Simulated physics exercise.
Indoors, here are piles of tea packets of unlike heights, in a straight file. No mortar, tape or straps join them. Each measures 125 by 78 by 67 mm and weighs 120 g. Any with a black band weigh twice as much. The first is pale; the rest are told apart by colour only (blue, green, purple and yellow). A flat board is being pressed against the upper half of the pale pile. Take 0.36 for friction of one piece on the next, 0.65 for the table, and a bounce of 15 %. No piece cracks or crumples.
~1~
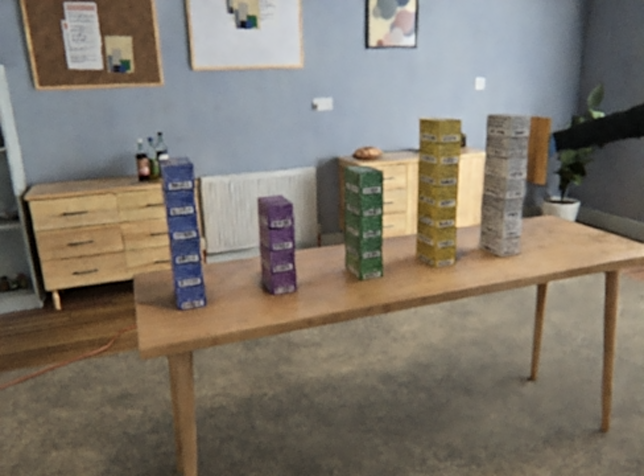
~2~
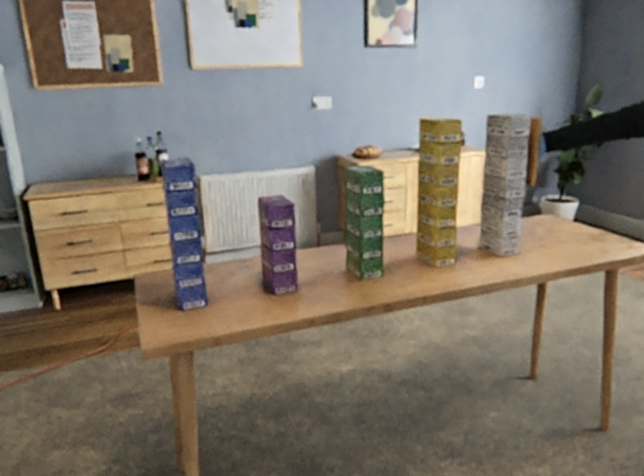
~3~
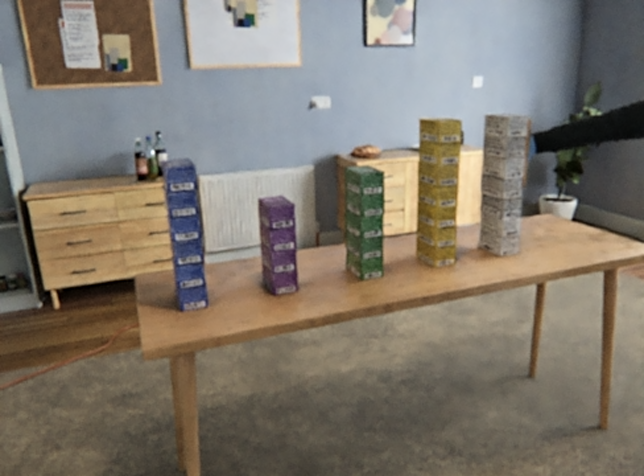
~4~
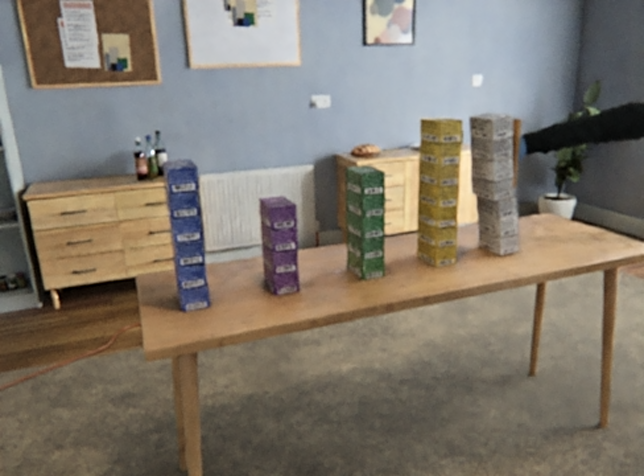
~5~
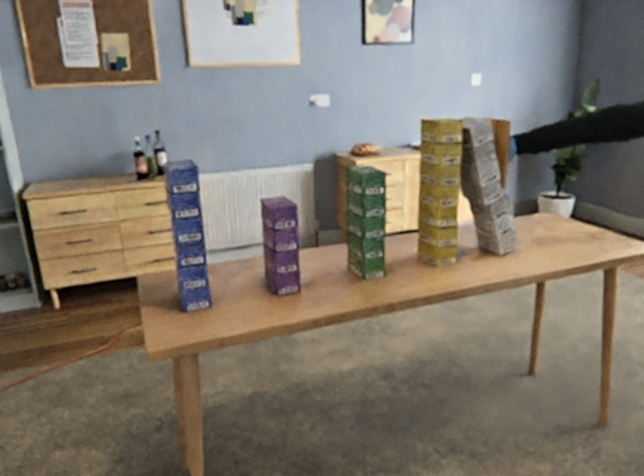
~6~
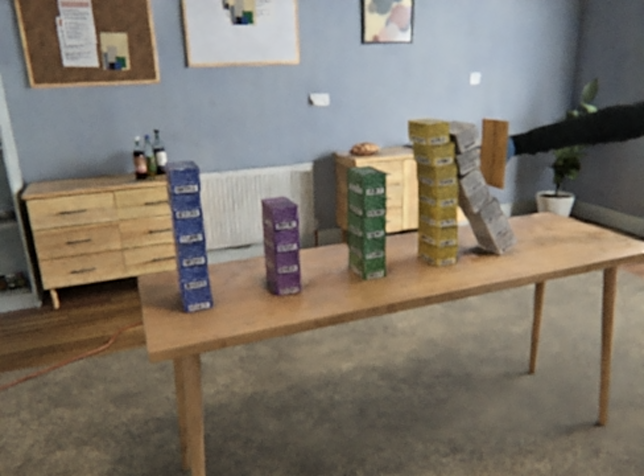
On a wooden table, a hand pushes a board leftward, leaning the pale pile against the yellow one.
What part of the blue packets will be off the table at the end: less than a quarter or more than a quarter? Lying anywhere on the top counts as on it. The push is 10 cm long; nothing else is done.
It comes to over a quarter.
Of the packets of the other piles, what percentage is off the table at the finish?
Near 20 per cent.
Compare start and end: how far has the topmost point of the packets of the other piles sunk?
Some 26 cm lower.
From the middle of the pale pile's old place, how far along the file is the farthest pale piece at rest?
Some 46 cm.
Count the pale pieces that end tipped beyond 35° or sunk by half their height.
7 of them.
Then, 0.17 s past the last view, 7 of the pale pile down; none of the 6 blue packets off the table (0 of 22 in all colours); top blue packet unmoved; top yellow packet 20° from how it stood, 22 mm lower.
Then, 0.37 s past the last view, 7 of the pale pile down; none of the 6 blue packets off the table (0 of 22 in all colours); top blue packet unmoved; top yellow packet 10° from how it stood, 7 cm lower.
Then, 0.81 s past the last view, 7 of the pale pile down; none of the 6 blue packets off the table (0 of 22 in all colours); top blue packet 4° from how it stood; top green packet on its side.
Then, 1.73 s past the last view, 7 of the pale pile down; 4 of the 6 blue packets off the table (4 of 22 in all colours); top blue packet on its side; top green packet on its side.
In the end, 7 of the pale pile down; 4 of the 6 blue packets off the table (4 of 22 in all colours); top blue packet on its side; top green packet on its side. That is 67 per cent. From the last view, middles, top green packet near (270, 234).
